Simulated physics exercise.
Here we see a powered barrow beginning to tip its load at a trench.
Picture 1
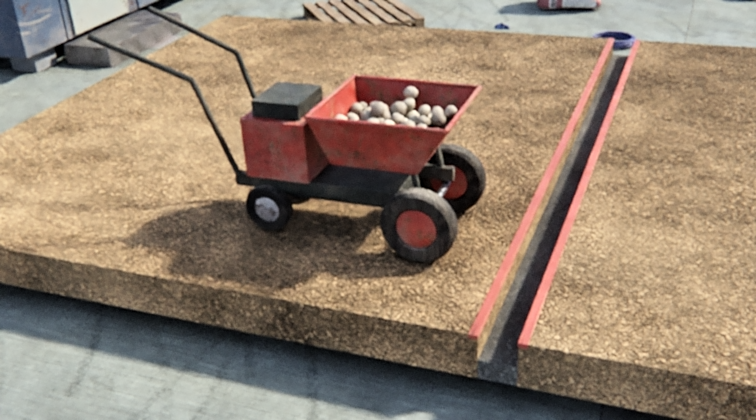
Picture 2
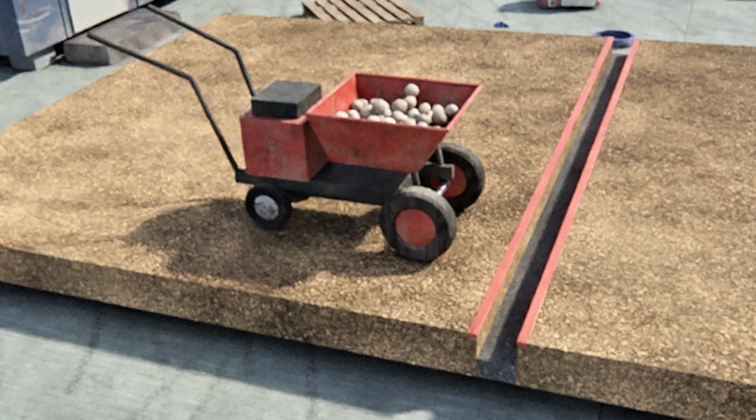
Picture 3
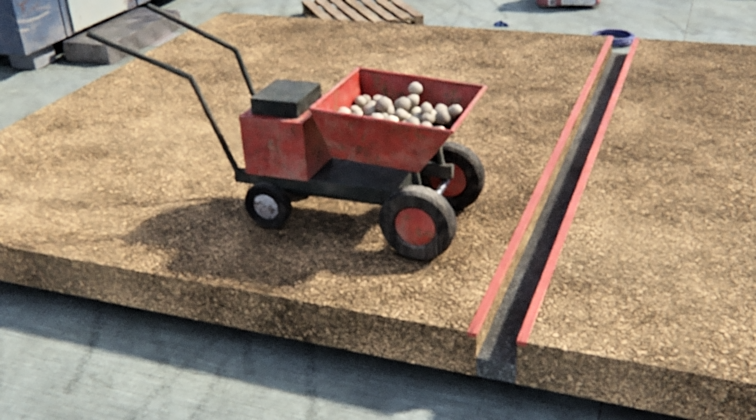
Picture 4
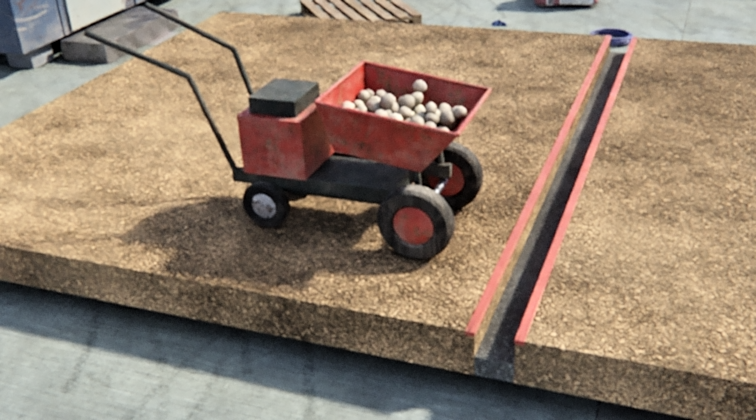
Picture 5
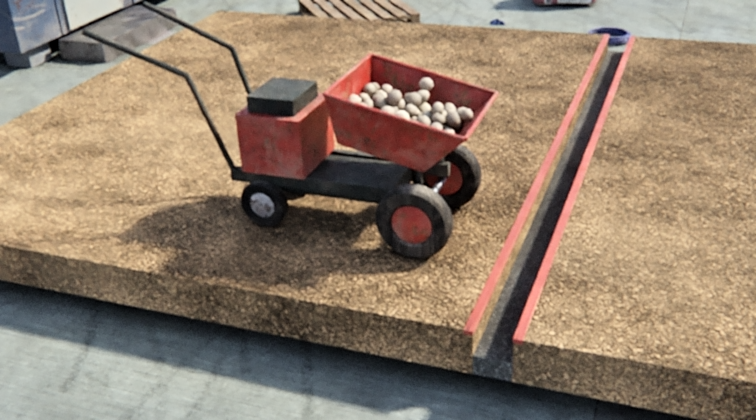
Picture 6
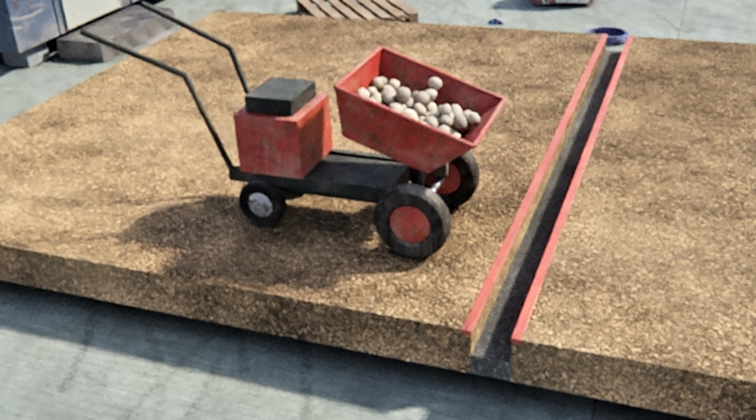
A red powered barrow stands beside a narrow trench as its pebble-filled skip tilts toward the right.
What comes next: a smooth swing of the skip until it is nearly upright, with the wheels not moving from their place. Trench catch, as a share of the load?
Below half.
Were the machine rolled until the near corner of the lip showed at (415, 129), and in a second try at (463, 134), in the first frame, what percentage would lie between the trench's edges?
Result: 70 in a hundred, then 10 in a hundred.
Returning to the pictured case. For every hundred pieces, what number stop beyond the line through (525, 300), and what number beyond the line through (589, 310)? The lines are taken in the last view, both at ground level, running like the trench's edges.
I'd say some 60 in a hundred, and after that 10 in a hundred.
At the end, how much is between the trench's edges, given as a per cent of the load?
Close to 35 in every hundred pieces.
Soon after the last picture, skip tipped steeply; all in the skip.
A little later, skip tipped right over; nearly all in the skip; a stray few in or heaped over the trench; a small part beyond it.
Later still, skip tipped right over; about a third in the skip; a small part in or heaped over the trench; about half beyond it.
By the end, skip tipped right over; a small part in the skip; about a third in or heaped over the trench; about two thirds beyond it.
